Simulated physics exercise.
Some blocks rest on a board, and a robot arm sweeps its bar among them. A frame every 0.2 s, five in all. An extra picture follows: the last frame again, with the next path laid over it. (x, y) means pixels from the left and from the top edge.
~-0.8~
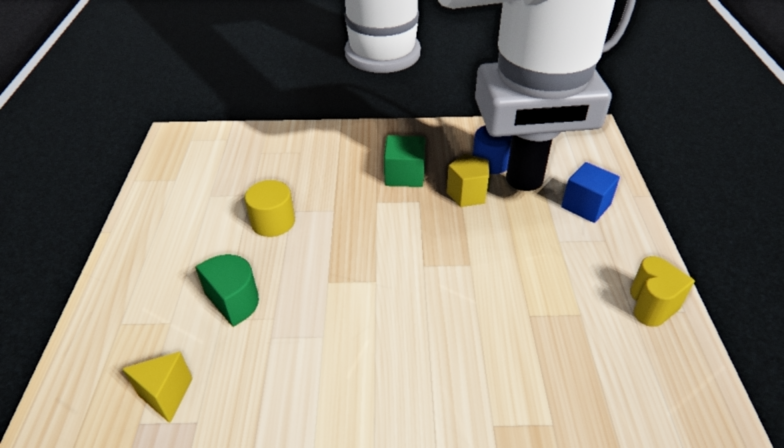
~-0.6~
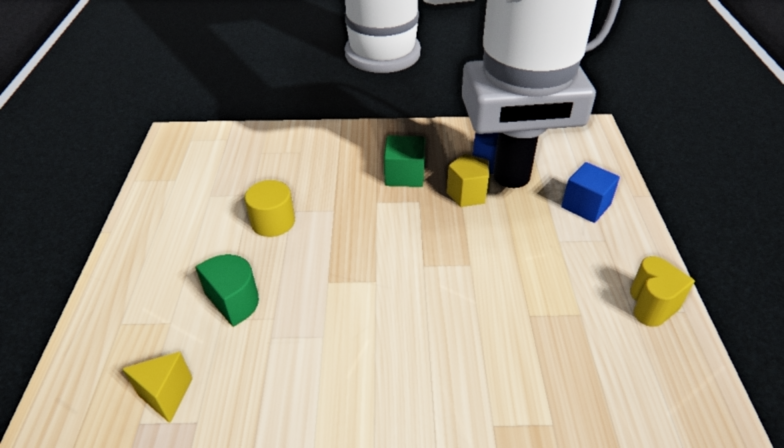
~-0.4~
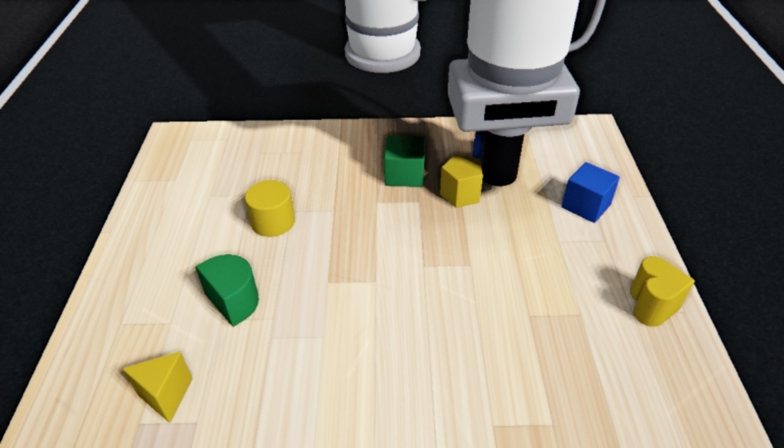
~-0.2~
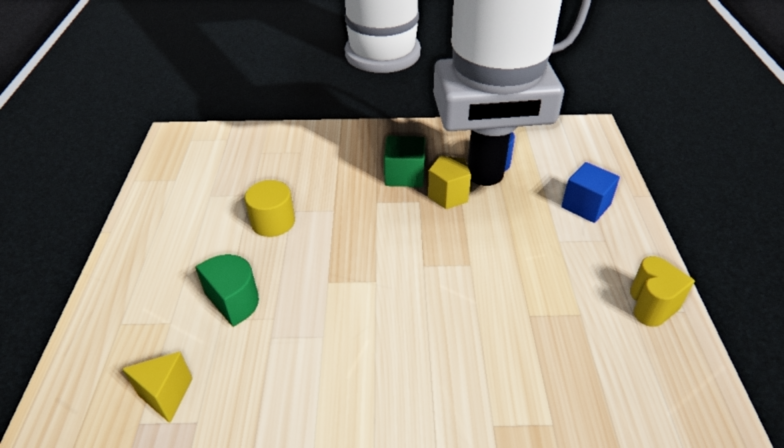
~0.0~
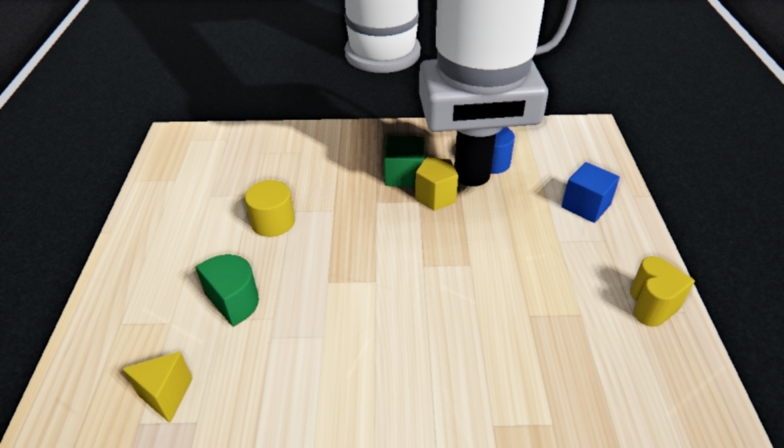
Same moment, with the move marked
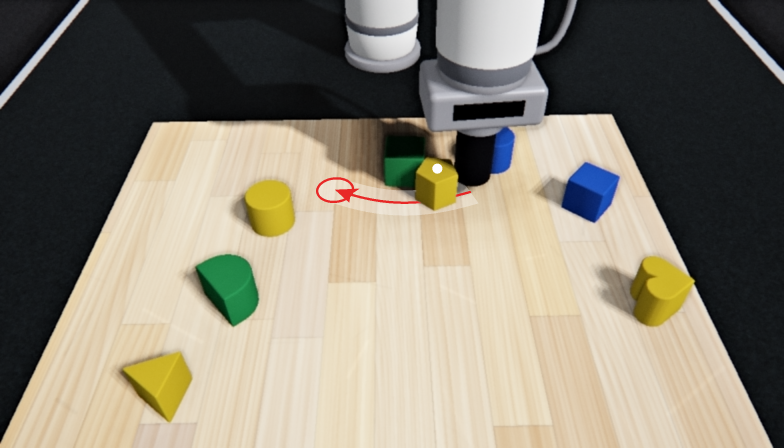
The clip opens on a wooden board scattered with yellow, green and blue blocks, a robot arm's dark bar standing near the back edge. The bar slides left, reaches the yellow pentagon and pushes it a short way toward the green square block, while the other blocks stay still.
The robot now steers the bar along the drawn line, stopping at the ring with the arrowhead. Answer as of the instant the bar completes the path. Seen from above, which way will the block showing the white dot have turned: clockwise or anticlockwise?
The sense of turning is anti-clockwise.
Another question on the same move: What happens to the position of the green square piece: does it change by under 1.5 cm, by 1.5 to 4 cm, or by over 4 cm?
Between 1.5 and 4 cm.
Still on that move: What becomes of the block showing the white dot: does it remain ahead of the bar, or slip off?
I predict the bar has moved past it.
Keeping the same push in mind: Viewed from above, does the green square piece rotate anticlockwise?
I expect not.
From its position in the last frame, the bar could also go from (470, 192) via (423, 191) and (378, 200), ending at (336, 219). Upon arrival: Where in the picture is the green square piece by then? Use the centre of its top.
Its top middle: (383, 144).
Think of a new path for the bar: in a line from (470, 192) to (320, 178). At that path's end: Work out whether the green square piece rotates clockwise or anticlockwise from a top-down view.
Viewed from above: Clockwise.
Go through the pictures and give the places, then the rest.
The first picture shows lower end of the bar at (525, 180), tops of blocks, green square piece at (405, 147), yellow pentagon at (471, 166), blue circle partly hidden.
The second picture shows bar at (512, 177), blocks as before.
The third picture shows bar at (499, 175), yellow pentagon at (464, 166).
The fourth picture shows bar at (485, 175), yellow pentagon at (451, 167).
The fifth picture shows bar at (472, 175), green square piece at (405, 147), yellow pentagon at (437, 169), blue circle partly hidden.
The drawn path runs from (470, 192) via (426, 201) and (378, 201), ending at (335, 190); the dot is on the yellow pentagon.
On the path given first. One third of the way, bar at (426, 185); green square piece at (389, 146), turned 55° clockwise; yellow pentagon at (388, 176), turned 15° clockwise.
Two thirds of the way, bar at (378, 184); green square piece at (388, 145), turned 60° clockwise; yellow pentagon at (341, 180).
At the end, bar at (333, 173); green square piece at (387, 145), turned 65° clockwise; yellow pentagon at (310, 182), turned 45° anticlockwise; blue circle not moved.
